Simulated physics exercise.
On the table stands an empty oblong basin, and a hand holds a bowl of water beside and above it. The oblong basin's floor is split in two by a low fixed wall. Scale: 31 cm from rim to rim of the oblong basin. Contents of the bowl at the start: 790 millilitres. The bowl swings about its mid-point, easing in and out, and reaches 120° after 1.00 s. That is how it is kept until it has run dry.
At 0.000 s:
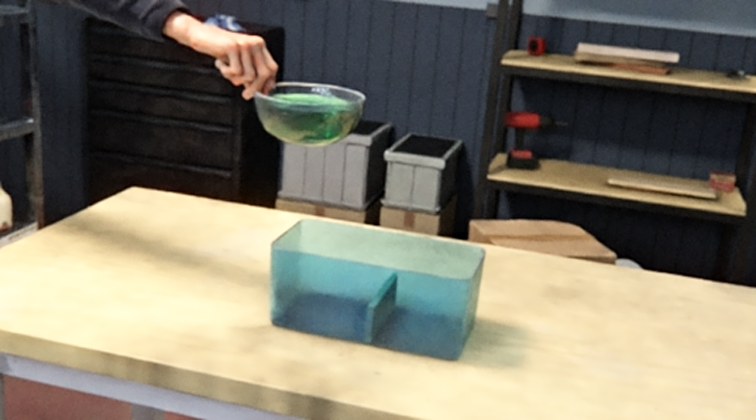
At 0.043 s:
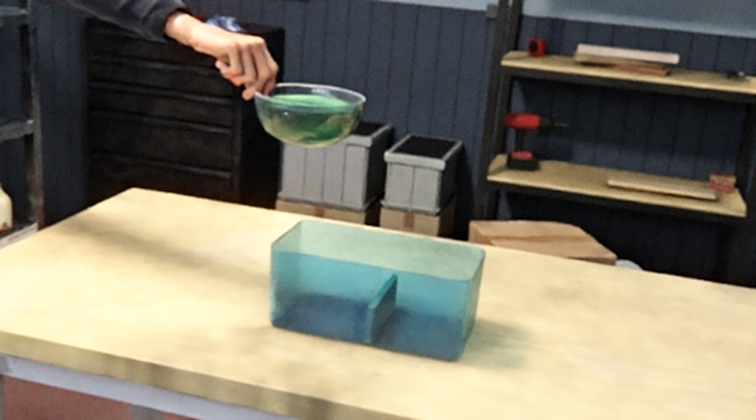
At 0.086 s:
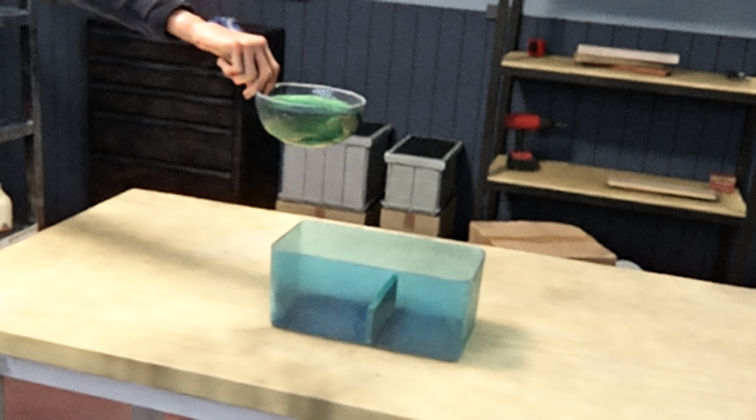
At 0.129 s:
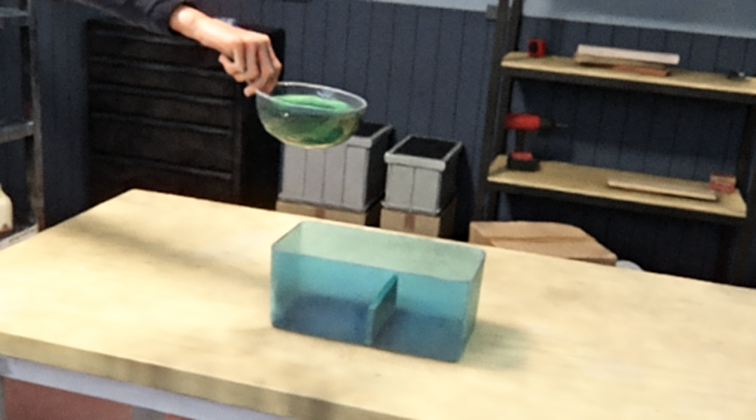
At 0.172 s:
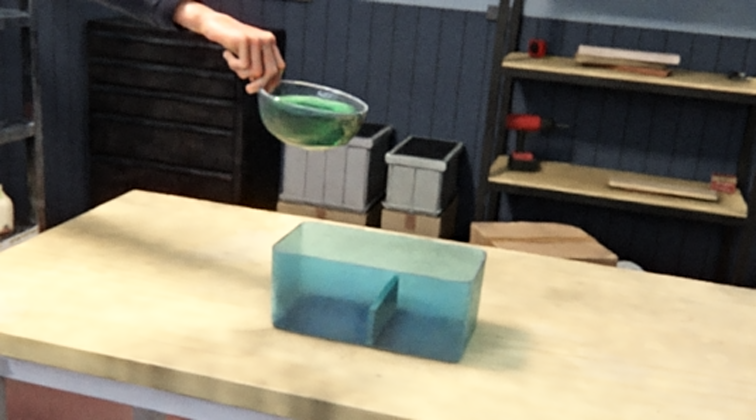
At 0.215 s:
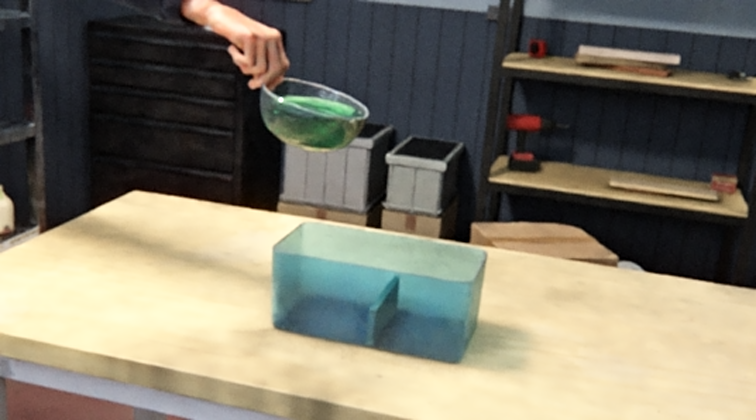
In a workshop, a hand holding a clear bowl of green-tinted water above a blue divided basin, slowly tilting it slightly rightward.
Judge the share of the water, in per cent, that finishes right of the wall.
58 percent, roughly.
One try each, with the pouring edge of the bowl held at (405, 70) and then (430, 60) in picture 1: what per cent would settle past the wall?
85 and 70 %.
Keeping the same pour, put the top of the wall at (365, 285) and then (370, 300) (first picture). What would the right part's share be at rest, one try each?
80 then 70 %.
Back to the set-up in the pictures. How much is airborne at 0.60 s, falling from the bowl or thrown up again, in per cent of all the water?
About 54 per cent.
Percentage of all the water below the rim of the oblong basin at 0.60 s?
Roughly 18 per cent.
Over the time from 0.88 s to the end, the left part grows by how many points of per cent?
Roughly 4 per cent.
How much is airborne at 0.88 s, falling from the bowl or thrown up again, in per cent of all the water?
Close to 5 per cent.
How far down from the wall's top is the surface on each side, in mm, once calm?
For the left, around 44 mm; for the right, around 36 mm.
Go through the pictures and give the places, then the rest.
In the first picture, it leans 0°; its right rim is at (362, 102); the water meets the walls at (263, 98) and (360, 111); the oblong basin's rim runs from (286, 232) to (479, 265); the wall's top is at (383, 291).
In the second picture, it leans 1°; its right rim is at (362, 103); the water meets the walls at (263, 99) and (360, 112).
In the third picture, it leans 2°; its right rim is at (362, 105); the water meets the walls at (264, 99) and (360, 113).
In the fourth picture, it leans 5°; its right rim is at (363, 109); the water meets the walls at (265, 99) and (361, 115).
In the fifth picture, it leans 9°; its right rim is at (364, 113); the water meets the walls at (267, 99) and (362, 116).
In the sixth picture, it leans 13°; its right rim is at (365, 118); the water meets the walls at (268, 100) and (364, 117).
By 0.60 s the tilt is 79° and 28 per cent is still to pour, 3 is left of the wall and 16 right of it.
By 0.88 s the tilt is 116° and 0 per cent is still to pour, 37 is left of the wall and 59 right of it.
By 1.18 s the tilt is 120° and 0 per cent is still to pour, 41 is left of the wall and 58 right of it.
By 1.50 s the tilt is 120° and 0 per cent is still to pour, 41 is left of the wall and 58 right of it.
At rest 41 per cent lies left of the wall, 58 right of it and 1 outside.
